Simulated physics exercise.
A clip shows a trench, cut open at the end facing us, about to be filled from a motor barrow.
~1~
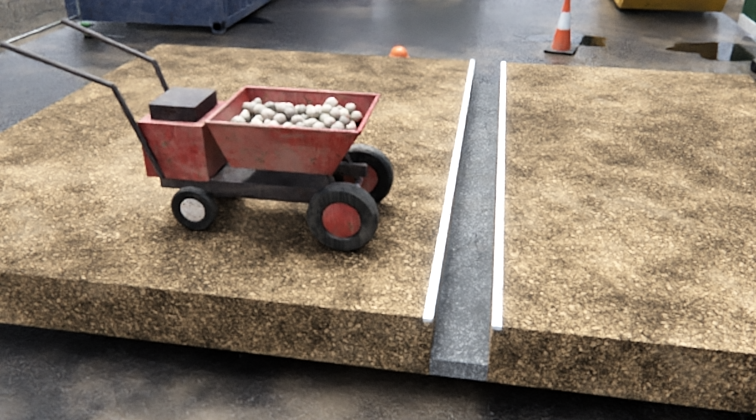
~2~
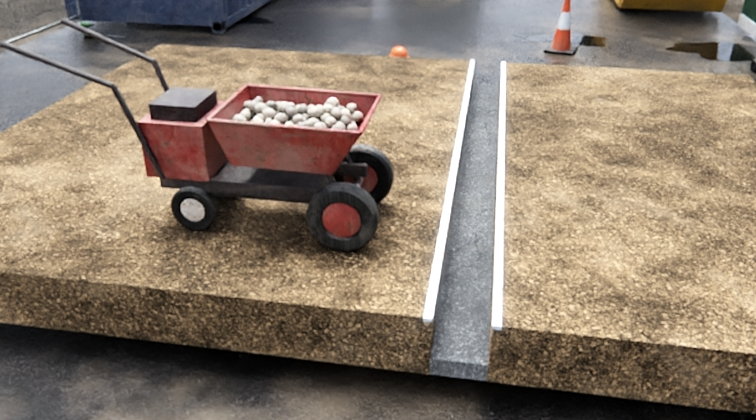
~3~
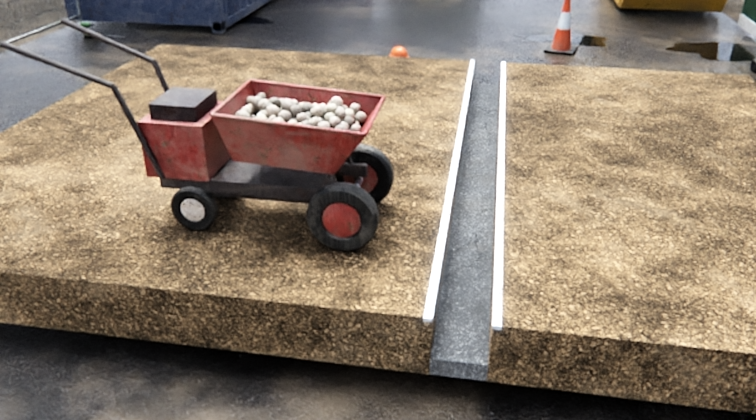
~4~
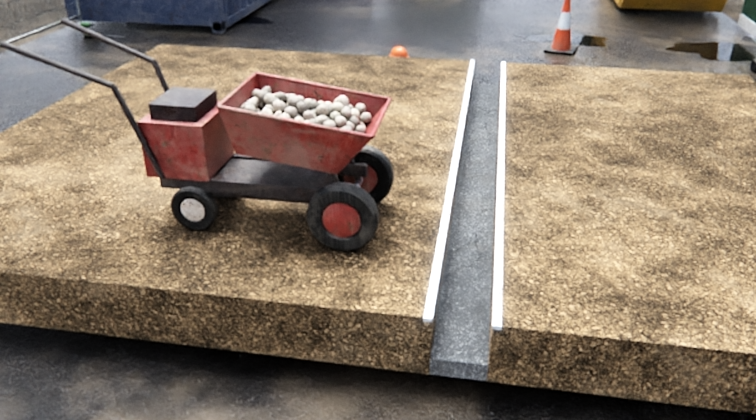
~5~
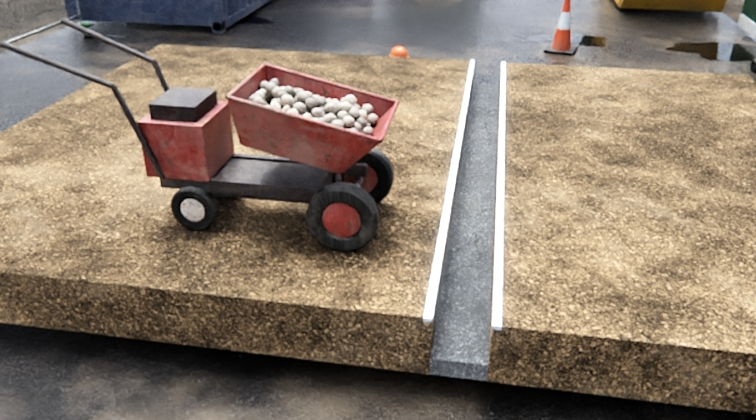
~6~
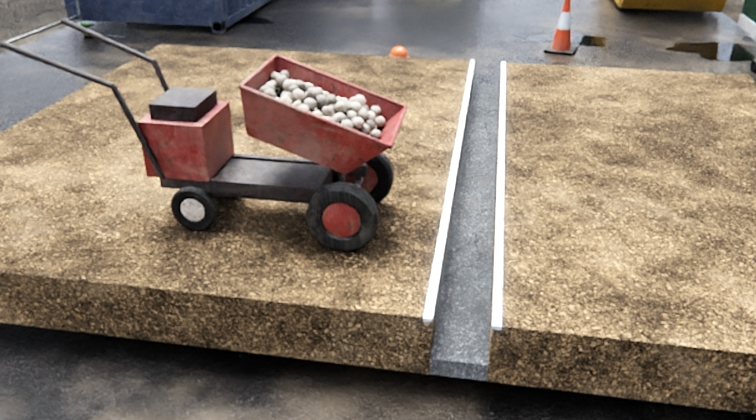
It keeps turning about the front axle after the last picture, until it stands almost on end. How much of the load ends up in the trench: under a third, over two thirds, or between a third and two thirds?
Over two thirds.
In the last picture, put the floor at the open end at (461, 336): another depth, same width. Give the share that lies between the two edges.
The share comes out near 60 percent.
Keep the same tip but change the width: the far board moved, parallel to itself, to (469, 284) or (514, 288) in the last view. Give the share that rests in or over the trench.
Respectively, 40 % and 100 %.
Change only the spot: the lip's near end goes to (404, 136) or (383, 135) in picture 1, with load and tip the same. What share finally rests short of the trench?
The first spot gives roughly 0 %; the second gives roughly 0 %.
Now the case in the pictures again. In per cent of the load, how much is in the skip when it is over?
Some 0 in a hundred.
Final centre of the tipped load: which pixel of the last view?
Close to (475, 258) in the last picture.
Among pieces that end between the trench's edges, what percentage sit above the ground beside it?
Around 0 per cent.
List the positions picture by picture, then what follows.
Lip of the skip at (359, 133), level; top of the load at (304, 120), river pebbles; first edge of the trench at (434, 280); far edge at (498, 287), the trench over half as wide as the skip, and about as deep as wide, in the first picture.
Lip of the skip at (360, 134), level; top of the load at (305, 119), in the second picture.
Lip of the skip at (365, 135), tipped barely; top of the load at (298, 115), in the third picture.
Lip of the skip at (372, 137), tipped a little; top of the load at (282, 109), in the fourth picture.
Lip of the skip at (380, 141), tipped a little; top of the load at (290, 104), in the fifth picture.
Lip of the skip at (390, 146), tipped clearly; top of the load at (286, 97); first edge of the trench at (434, 280); far edge at (498, 287), in the sixth picture.
Soon after the last picture, skip tipped steeply; all in the skip.
A little later, skip tipped right over; most in the skip; about a quarter in or heaped over the trench; a stray few beyond it; a small part falling.
Later still, skip tipped right over; about a quarter in the skip; about two thirds in or heaped over the trench; a small part beyond it; a stray few falling.
By the end, skip tipped right over; most in or heaped over the trench; about a quarter beyond it.
